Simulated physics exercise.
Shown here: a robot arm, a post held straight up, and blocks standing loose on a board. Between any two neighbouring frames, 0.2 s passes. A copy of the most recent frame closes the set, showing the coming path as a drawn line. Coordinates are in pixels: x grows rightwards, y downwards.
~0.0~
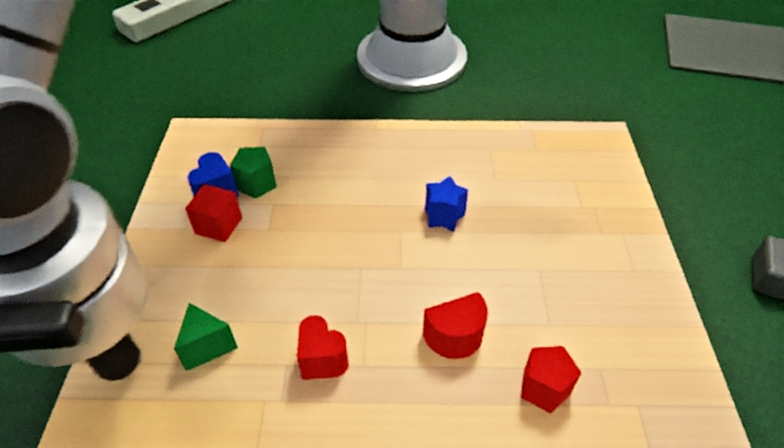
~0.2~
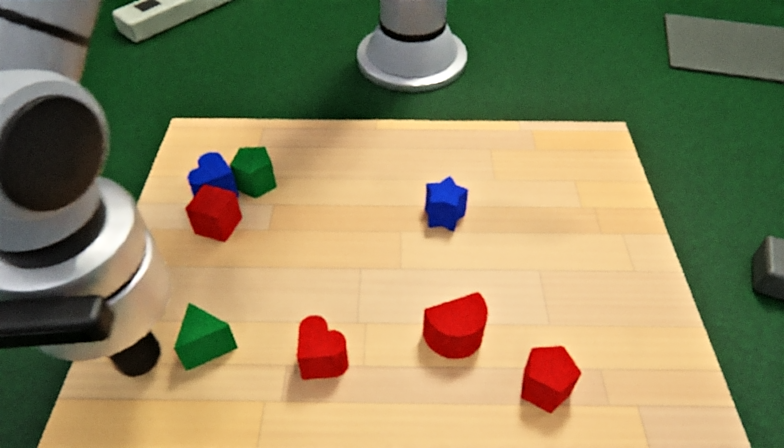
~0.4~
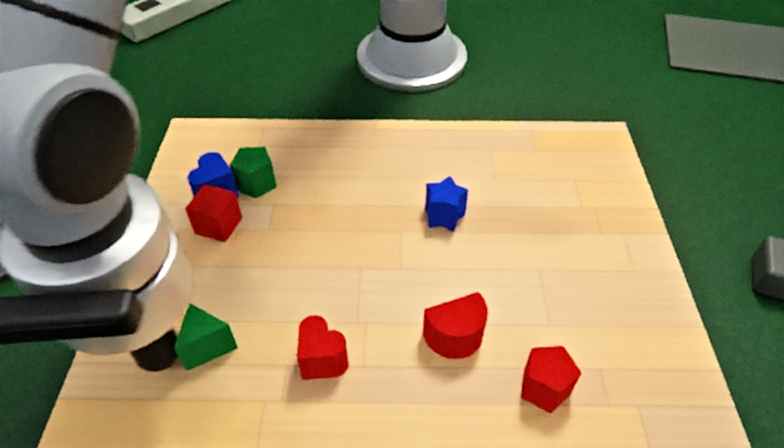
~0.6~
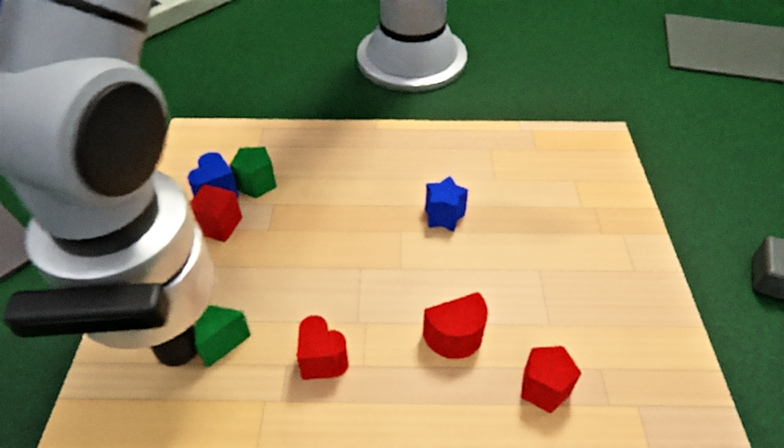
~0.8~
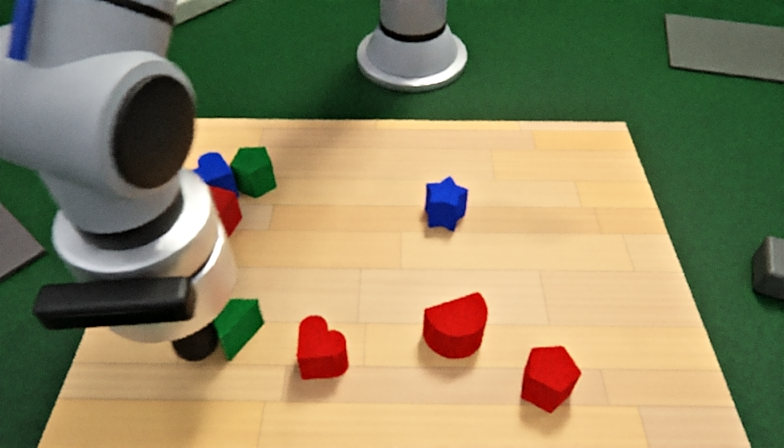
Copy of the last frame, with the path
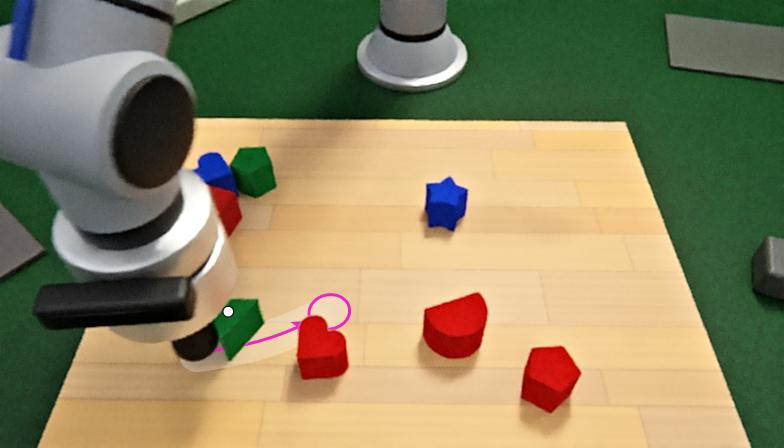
On a wooden board, a robot arm moves right and pushes a green triangular block.
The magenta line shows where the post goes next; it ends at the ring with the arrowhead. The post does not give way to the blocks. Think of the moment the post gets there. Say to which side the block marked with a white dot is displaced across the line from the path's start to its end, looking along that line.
The shift goes left.
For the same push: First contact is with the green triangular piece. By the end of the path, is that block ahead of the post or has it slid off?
Ahead to the end.
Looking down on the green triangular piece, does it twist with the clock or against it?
Watching from overhead, you'd notice the green triangular piece rotating counter-clockwise.
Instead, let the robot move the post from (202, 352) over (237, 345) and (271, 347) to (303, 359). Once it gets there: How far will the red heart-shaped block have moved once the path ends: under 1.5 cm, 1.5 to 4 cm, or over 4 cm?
The middle band: 1.5 to 4 cm.
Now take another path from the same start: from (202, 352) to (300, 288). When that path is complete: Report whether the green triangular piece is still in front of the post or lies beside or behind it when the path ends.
In front, still.
Path on the board, from (202, 352) through (269, 338) to (329, 311); the dot is on the green triangular piece.
The first path, step by step. One third of the way, post at (245, 335); green triangular piece at (271, 297), turned 30° anticlockwise.
Two thirds of the way, post at (290, 321); green triangular piece at (311, 280), turned 45° anticlockwise.
At the end, post at (328, 302); green triangular piece at (341, 260), turned 55° anticlockwise; red heart-shaped block in place.
